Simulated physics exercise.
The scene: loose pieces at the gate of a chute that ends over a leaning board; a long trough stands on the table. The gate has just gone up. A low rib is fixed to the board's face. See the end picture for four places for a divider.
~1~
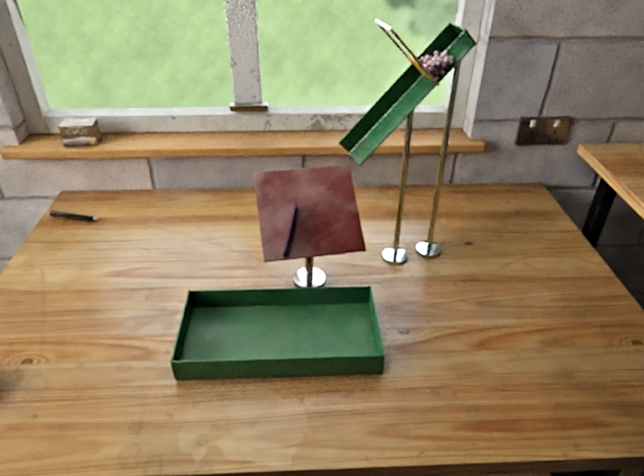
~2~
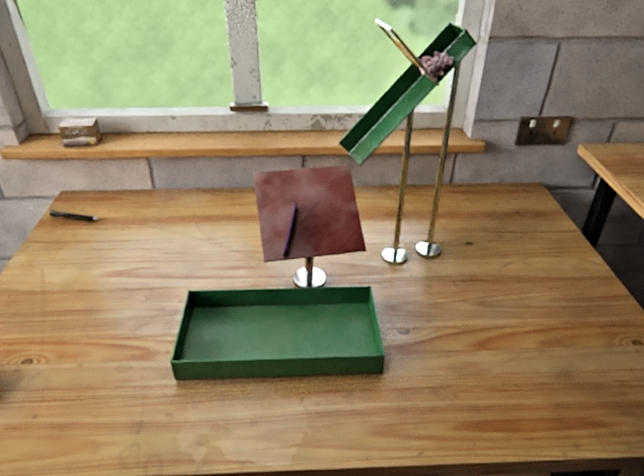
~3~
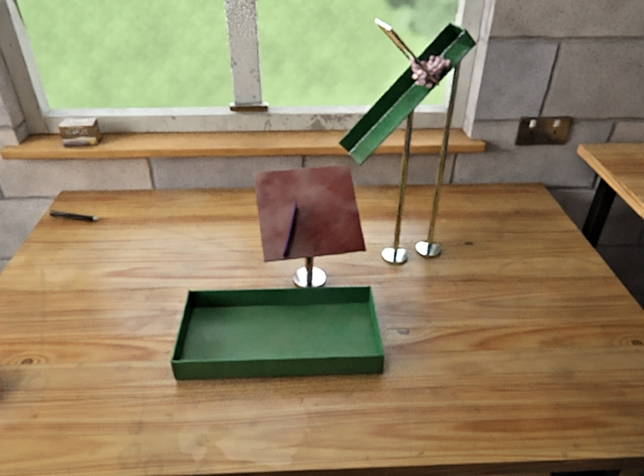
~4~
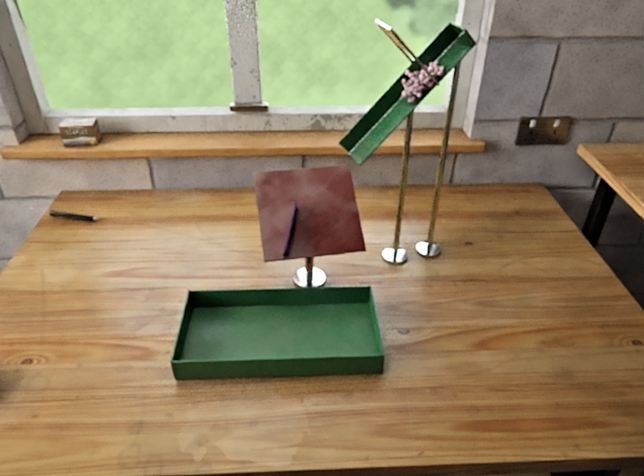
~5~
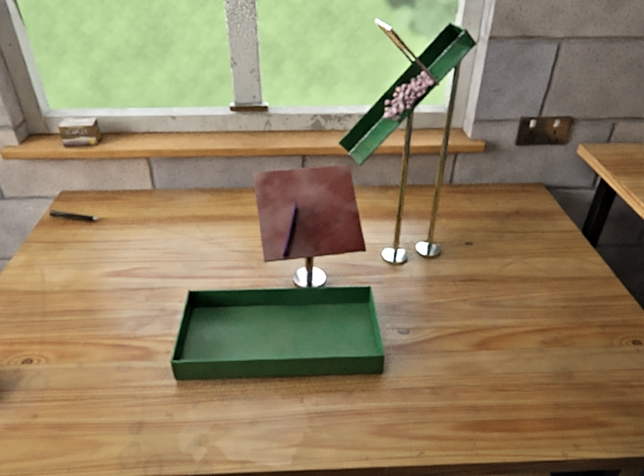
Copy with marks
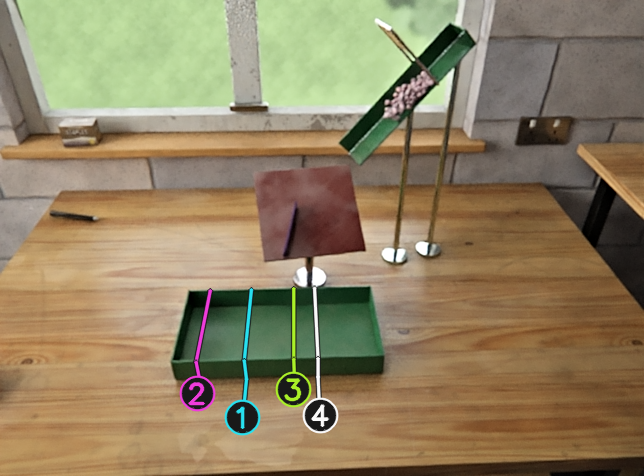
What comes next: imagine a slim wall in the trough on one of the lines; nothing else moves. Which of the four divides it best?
3.
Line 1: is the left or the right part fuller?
More lands on the right.
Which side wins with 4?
Left.
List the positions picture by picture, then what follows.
The first picture shows load behind the gate near (434, 65), sugar pearls; lip of the chute near (355, 159), sloping fairly steeply.
The second picture shows middle of the board near (309, 211), tilted fairly steeply; middle of its low edge near (316, 256); of its high edge near (302, 168).
The third picture shows front corners of the trough near (171, 362) and (384, 355), empty; front of the load near (418, 83).
The fourth picture shows middle of the load near (419, 81); its front near (405, 95), close to a quarter of the way to the lip; rib from (296, 201) to (284, 253).
The fifth picture shows middle of the load near (407, 96); its front near (386, 116), close to half of the way to the lip.
On the marked copy, line 1 crosses the front rim at (244, 359); line 2 crosses the front rim at (196, 361); line 3 crosses the front rim at (293, 358); line 4 crosses the front rim at (318, 357).
Choosing 1, of what is caught, a small share on the left of the divider, the bulk on the right.
Choosing 2, of what is caught, only a few on the left of the divider, all but a few on the right.
Choosing 3, of what is caught, close to half on the left of the divider, close to half on the right.
Choosing 4, of what is caught, the bulk on the left of the divider, a small share on the right.
